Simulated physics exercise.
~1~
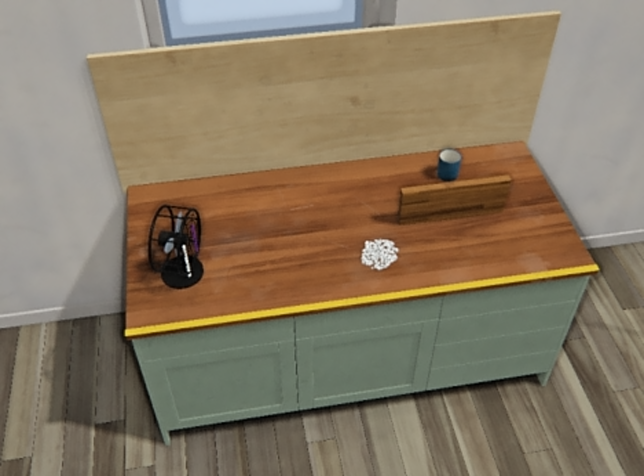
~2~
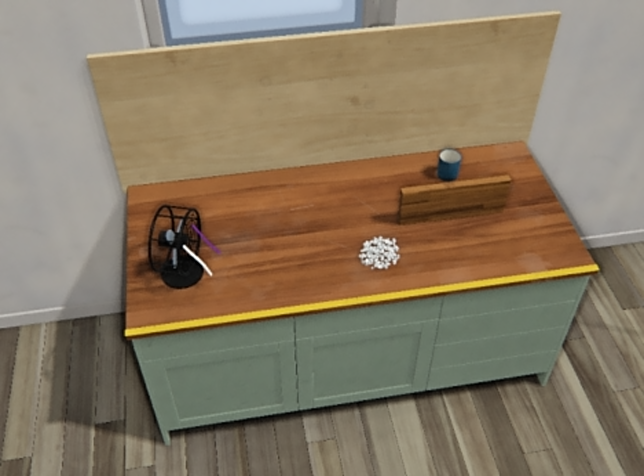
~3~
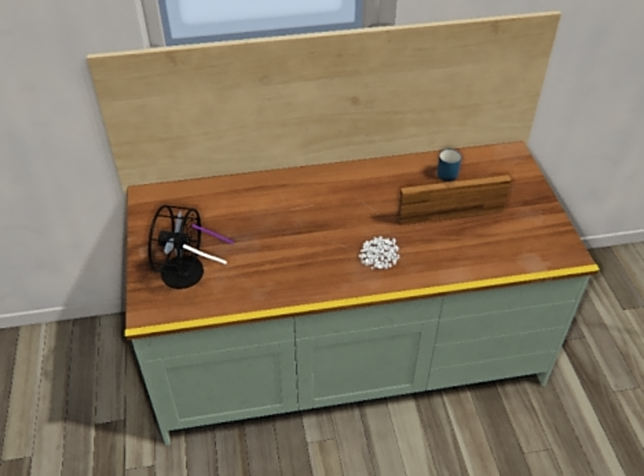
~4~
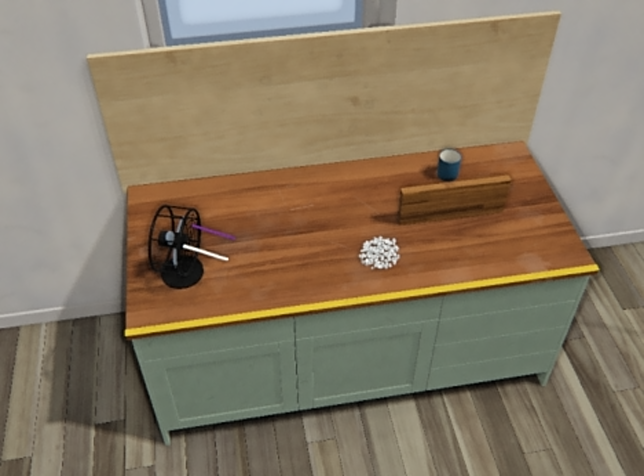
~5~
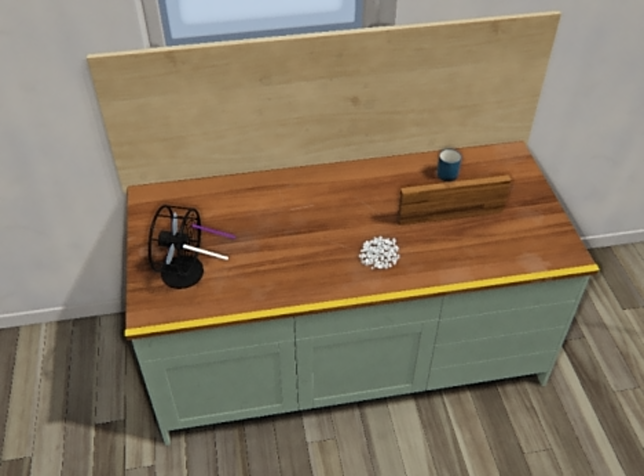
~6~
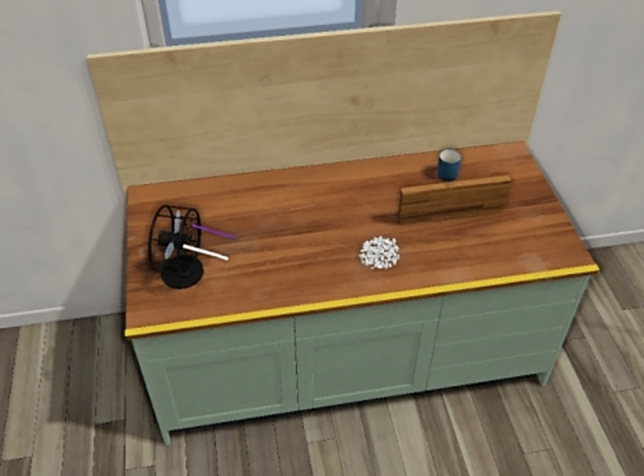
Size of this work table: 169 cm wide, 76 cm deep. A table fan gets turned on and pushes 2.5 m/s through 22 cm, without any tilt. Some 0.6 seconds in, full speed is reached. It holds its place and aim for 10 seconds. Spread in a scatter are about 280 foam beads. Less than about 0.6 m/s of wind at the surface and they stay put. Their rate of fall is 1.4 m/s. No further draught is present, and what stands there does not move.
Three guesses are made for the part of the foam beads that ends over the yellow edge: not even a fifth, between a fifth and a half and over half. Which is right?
The share falls short of one fifth.
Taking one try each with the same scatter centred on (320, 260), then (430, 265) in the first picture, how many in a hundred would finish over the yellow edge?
1 %, 20 %.
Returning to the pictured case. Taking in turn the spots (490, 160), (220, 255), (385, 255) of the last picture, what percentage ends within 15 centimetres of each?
Taking the spots one by one, around 0 %, 0 % and 2 %.
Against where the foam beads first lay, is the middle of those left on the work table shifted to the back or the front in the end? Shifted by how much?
To the back, by about 5 cm.
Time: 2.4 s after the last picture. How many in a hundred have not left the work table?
Some 100 per cent.
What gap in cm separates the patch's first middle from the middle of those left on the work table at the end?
Around 40 cm, I reckon.
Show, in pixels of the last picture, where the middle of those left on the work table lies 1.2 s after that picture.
I'd point to somewhere around (477, 230).
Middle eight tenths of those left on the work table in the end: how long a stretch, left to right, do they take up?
I'd say close to 50 cm.
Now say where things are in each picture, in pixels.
The middle of the foam beads is near (378, 253), none has stirred yet and the mouth of the table fan is at (176, 240), in the first picture.
The middle of the foam beads is near (378, 252), none has stirred yet and the yellow edge is centred on (372, 302), in the second picture.
The middle of the foam beads is near (378, 252), none has stirred yet, the top of a board is at (456, 184) and the top of a mug is at (451, 156), in the third picture.
The middle of the foam beads is near (378, 252) and none has stirred yet, in the fourth picture.
The middle of the foam beads is near (378, 252) and none has stirred yet, in the fifth picture.
The middle of the foam beads is near (378, 252) and none has stirred yet, in the sixth picture.
Then, 1.2 s after the last picture, 1 % are over the yellow edge; the middle of those still in play is near (477, 230); 20 % have settled or left.
Then, 2.4 s after the last picture, 2 % are over the yellow edge; the middle of those still in play is near (479, 228); 66 % have settled or left.
Then, 4.7 s after the last picture, 2 % are over the yellow edge; the middle of those still in play is near (479, 228); 69 % have settled or left.
Then, 9.2 s after the last picture, at the end, 2 % are over the yellow edge; the middle of those still in play is near (479, 228).
